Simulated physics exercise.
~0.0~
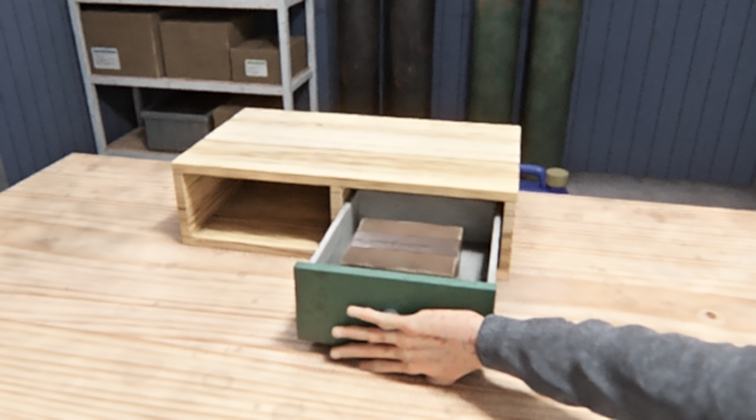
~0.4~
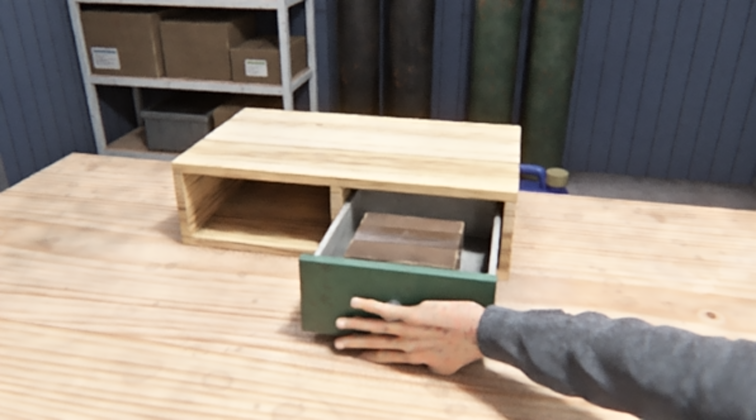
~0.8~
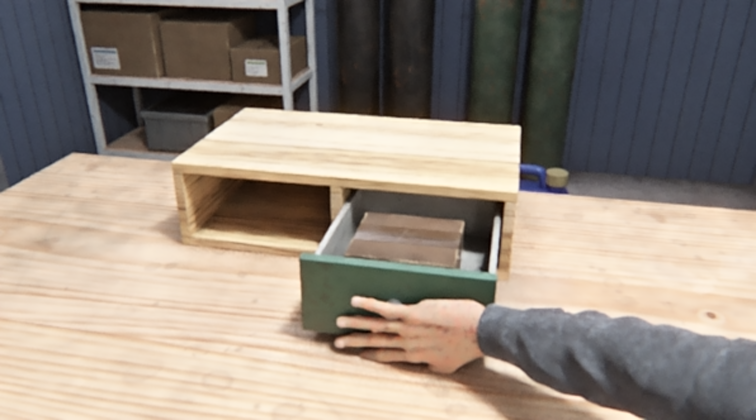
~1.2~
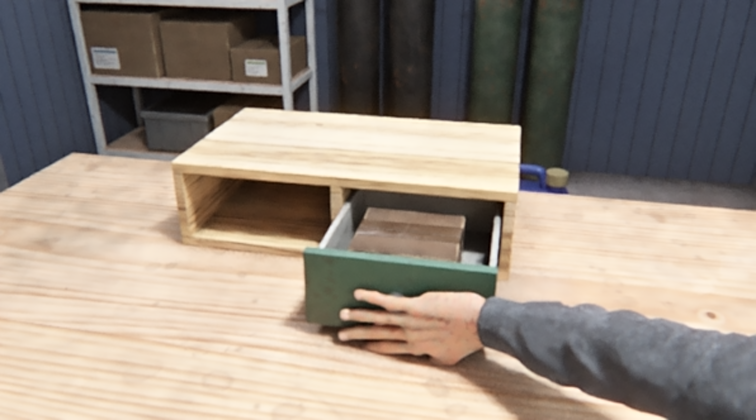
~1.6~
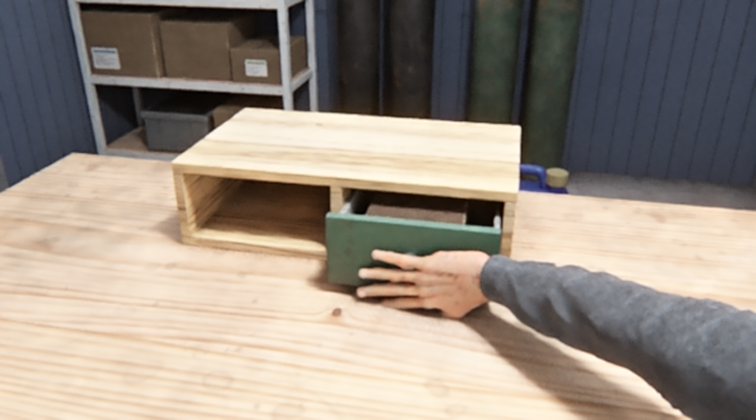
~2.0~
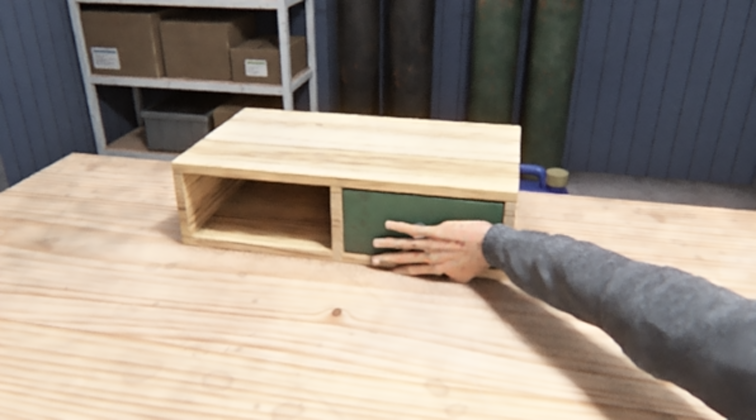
Hand pushing a green-fronted drawer holding a brown box into a wooden chest on a table until it shuts flush.
